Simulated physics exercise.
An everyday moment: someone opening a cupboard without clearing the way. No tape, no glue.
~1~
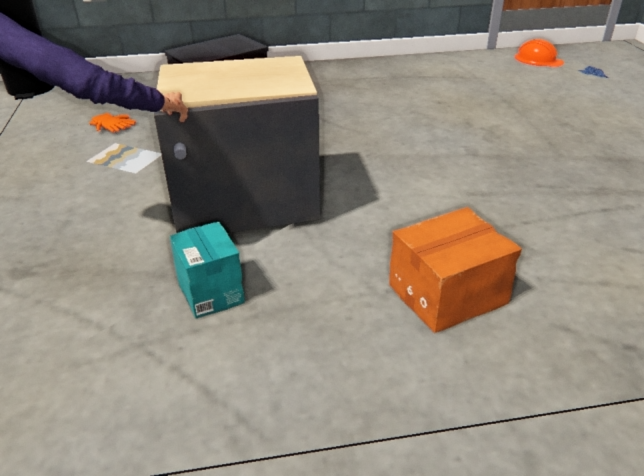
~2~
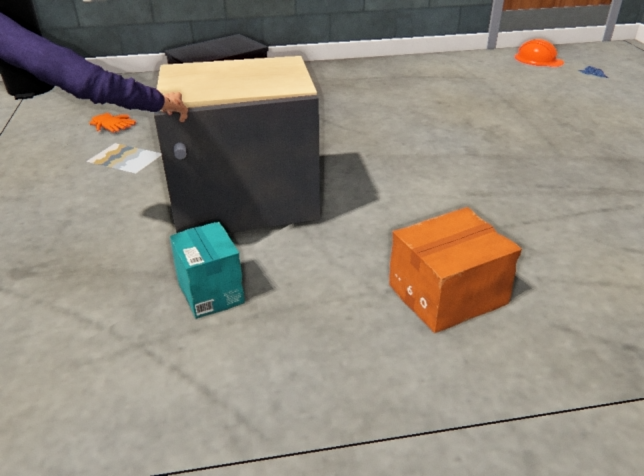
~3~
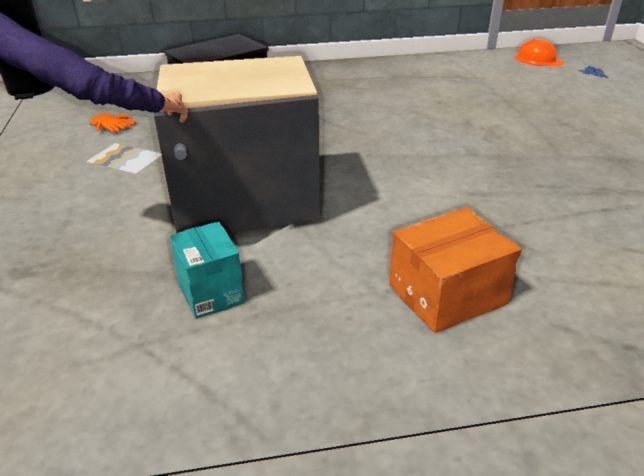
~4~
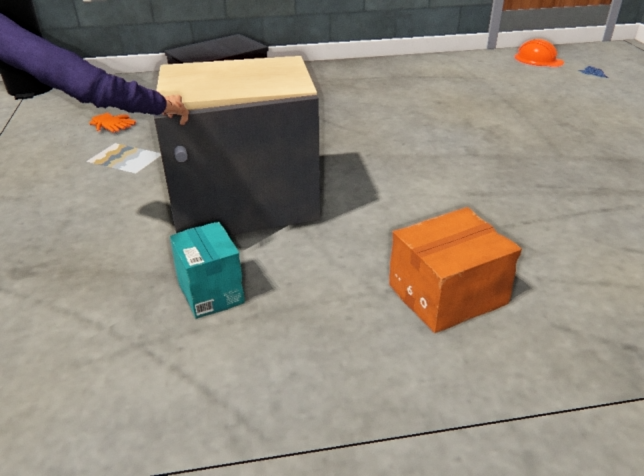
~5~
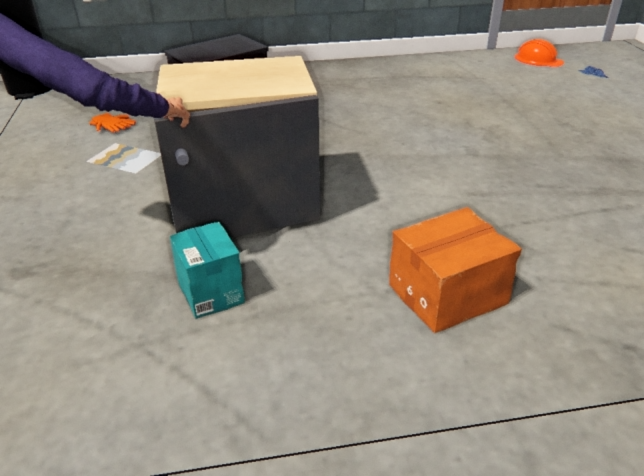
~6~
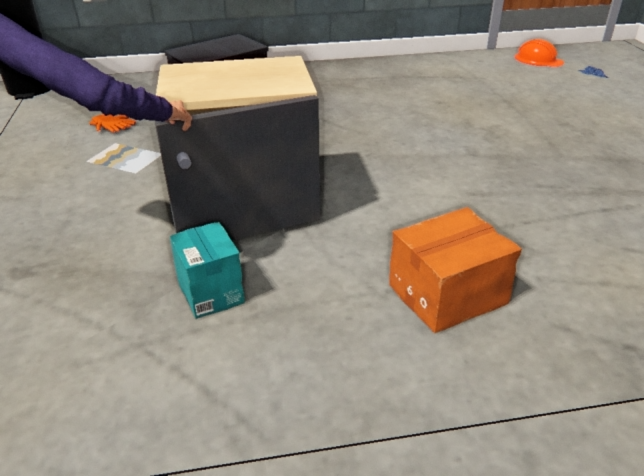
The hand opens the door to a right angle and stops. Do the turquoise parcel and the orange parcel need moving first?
In the end the turquoise parcel gets knocked, the orange parcel escapes contact.
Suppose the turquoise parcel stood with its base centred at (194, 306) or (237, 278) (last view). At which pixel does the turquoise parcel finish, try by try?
Near (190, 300) and (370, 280).
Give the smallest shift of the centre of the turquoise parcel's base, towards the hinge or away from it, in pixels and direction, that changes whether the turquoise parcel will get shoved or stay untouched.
A shift of 32 pixels, going left.
Then, 0.96 s later than the last frame, door 44° open; turquoise parcel shifted about its own width near (233, 293); orange parcel at rest near (452, 268).
When it is over, the turquoise parcel gets shoved, near (259, 321); the orange parcel stays untouched, near (452, 268).
